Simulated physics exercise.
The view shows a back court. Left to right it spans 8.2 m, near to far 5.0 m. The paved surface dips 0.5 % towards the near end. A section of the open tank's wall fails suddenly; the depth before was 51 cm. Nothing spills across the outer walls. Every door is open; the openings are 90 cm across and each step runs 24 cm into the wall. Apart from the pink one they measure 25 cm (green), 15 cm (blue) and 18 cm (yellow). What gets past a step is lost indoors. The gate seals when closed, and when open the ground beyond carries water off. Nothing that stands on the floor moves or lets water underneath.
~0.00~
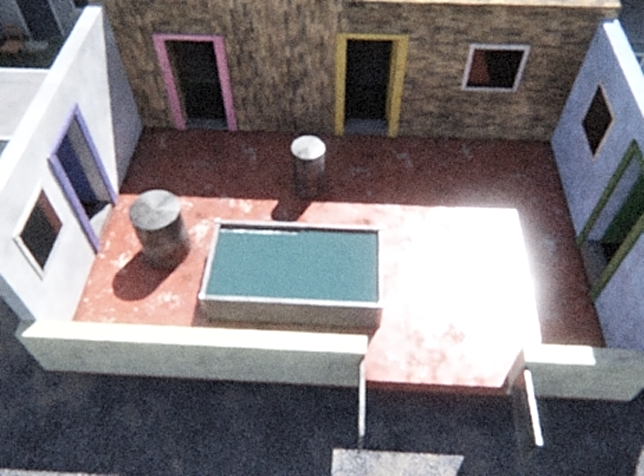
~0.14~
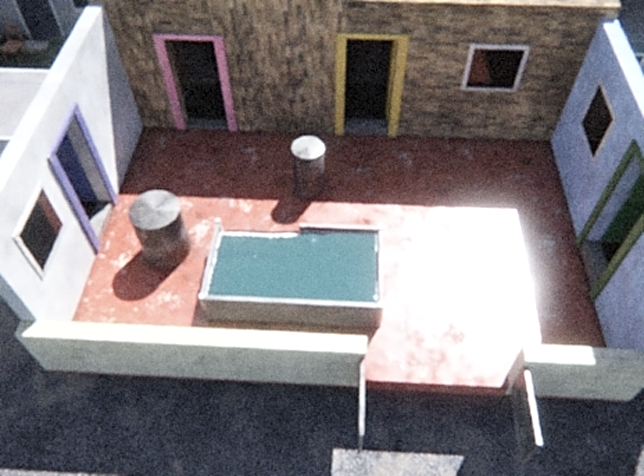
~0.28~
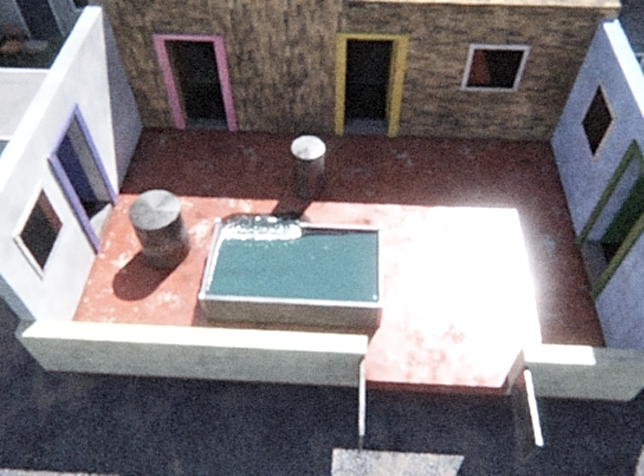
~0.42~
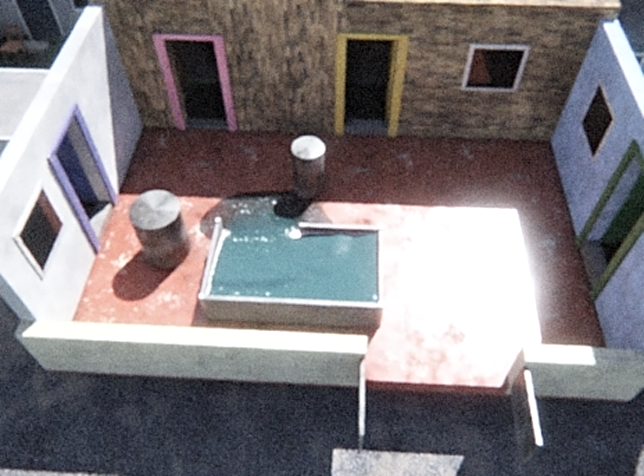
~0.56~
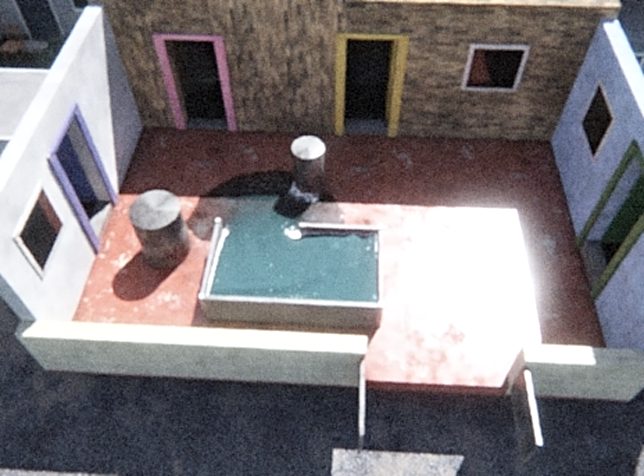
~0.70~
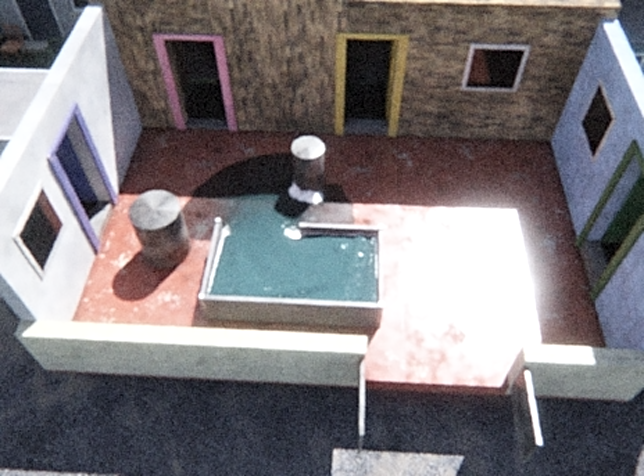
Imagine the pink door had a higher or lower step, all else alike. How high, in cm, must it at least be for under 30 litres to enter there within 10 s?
Close to 13.5 cm is just enough.
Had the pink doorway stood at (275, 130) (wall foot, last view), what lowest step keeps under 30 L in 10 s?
Roughly 19 cm.
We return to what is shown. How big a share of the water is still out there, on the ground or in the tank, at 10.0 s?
Roughly 92 in a hundred.
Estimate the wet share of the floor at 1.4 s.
Near 20 per cent is wet.
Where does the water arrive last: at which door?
Last comes the green one.
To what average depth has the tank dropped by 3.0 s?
Some 20 cm.
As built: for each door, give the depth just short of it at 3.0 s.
Depths in cm: Green 0, blue 2, yellow 5, pink 15.
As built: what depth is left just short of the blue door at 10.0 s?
Roughly 7.0 cm deep.
After 1.4 s water covers 20 % of the floor, deepest (26 cm) near (295, 197); 2 cm at the pink door, 0 litres in over its 6 cm step.
After 3.0 s water covers 35 % of the floor, deepest (28 cm) near (160, 131); 15 cm at the pink door, 59 litres in over its 6 cm step.
After 10.0 s water covers 95 % of the floor, deepest (10 cm) near (70, 327); 5 cm at the pink door, 140 litres in over its 6 cm step.
At the pink door as built, the water arrived by 1.4 s and peaked near 17 cm at 2.0 s.
Run again over the same 10 s with other heights there, 55 litres in over 11 cm, 17 litres over 15 cm. The limit of 30 litres is kept from about 13.5 cm up.
